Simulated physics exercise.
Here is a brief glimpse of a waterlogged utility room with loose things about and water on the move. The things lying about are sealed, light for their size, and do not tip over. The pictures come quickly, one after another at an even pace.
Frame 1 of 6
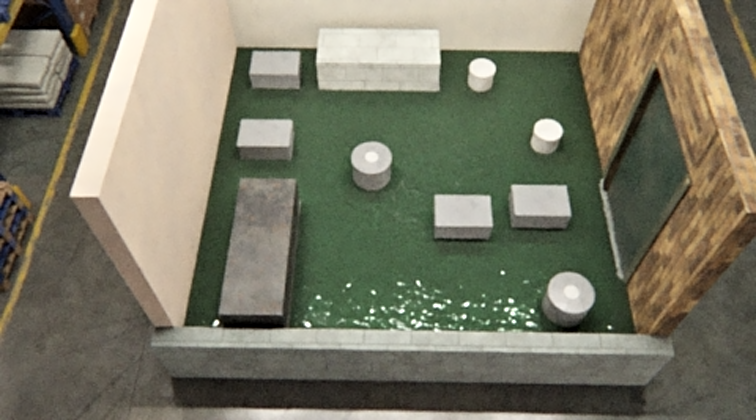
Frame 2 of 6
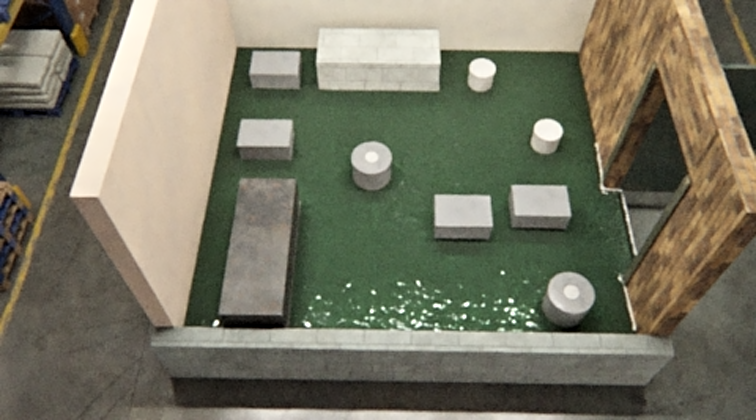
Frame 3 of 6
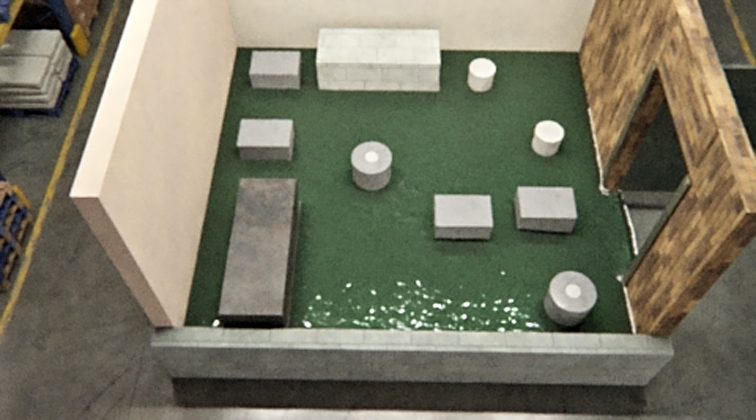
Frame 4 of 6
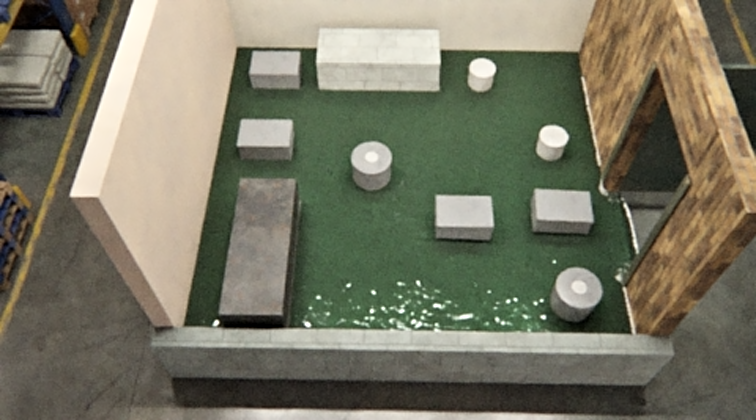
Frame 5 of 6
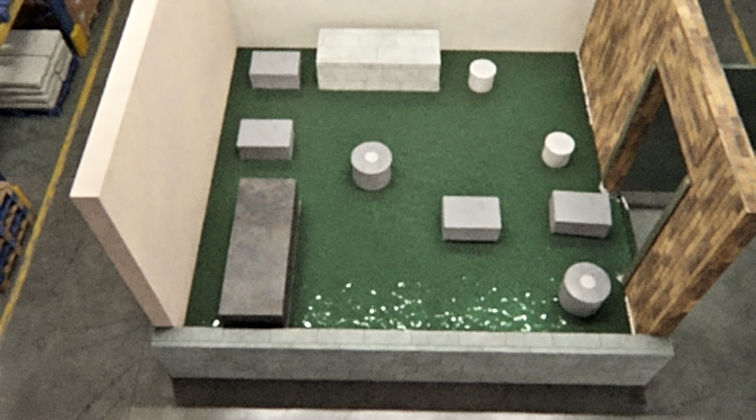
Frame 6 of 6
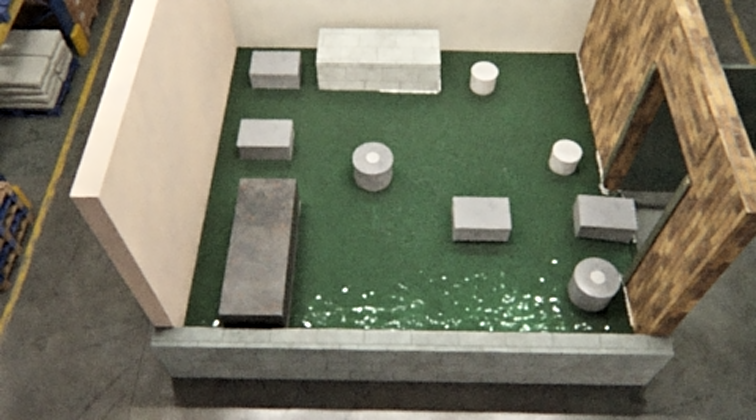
A waterlogged room with pale walls and a patchy brown right-hand wall is seen from high above by a still camera. Grey crates and pale round tubs sit around the green water, with a long dark block at left and a whitish one at back. The right-hand doorway opens, then the nearest crate drifts right to it, while another crate and two tubs shift more slightly rightward.
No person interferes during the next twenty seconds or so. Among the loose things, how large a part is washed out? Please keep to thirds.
It will most likely fall at two thirds or higher.
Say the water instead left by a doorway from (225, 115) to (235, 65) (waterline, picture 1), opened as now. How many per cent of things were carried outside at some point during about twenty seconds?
About 40 %.
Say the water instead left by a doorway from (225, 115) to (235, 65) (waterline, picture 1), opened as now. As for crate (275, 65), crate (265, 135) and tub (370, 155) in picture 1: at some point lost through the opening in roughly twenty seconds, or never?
Object one: Leaves; object two: Leaves; object three: Leaves.
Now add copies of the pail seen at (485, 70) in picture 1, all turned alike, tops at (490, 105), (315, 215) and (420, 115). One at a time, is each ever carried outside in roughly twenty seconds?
Exits, remains, exits.
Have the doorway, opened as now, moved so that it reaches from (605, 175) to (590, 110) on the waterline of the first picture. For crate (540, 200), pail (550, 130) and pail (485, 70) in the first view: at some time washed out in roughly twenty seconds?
One by one, that's lost, lost, lost.
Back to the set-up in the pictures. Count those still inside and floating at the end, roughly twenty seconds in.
Number: 2.
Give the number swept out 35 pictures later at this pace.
5.
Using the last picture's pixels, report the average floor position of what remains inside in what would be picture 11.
Near (396, 157).
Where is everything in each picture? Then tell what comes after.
In the first picture, a crate at (541, 200) floats; a tub at (571, 292) floats; 0 of 8 have shifted.
In the second picture, a crate at (541, 200) floats; a tub at (571, 293), afloat; 0 of 8 have shifted.
In the third picture, a crate at (547, 202) floats, close to its start; a tub at (573, 292) floats, close to its start; 1 of 8 have shifted.
In the fourth picture, a crate at (564, 205), afloat, close to its start; a tub at (579, 288), afloat, close to its start; 3 of 8 have shifted.
In the fifth picture, a crate at (582, 207), afloat, a stride from its start; a tub at (588, 282) floats, close to its start; 4 of 8 have shifted.
In the sixth picture, a crate at (607, 212), afloat, a stride from its start; a tub at (597, 278), afloat, a stride from its start; 4 of 8 have shifted.
A moment on, 3 of 8 are out; 5 afloat.
Next, 4 of 8 are out; 4 afloat.
Later, 5 of 8 are out; 3 afloat.
In the end, 6 of 8 are out; 2 afloat.
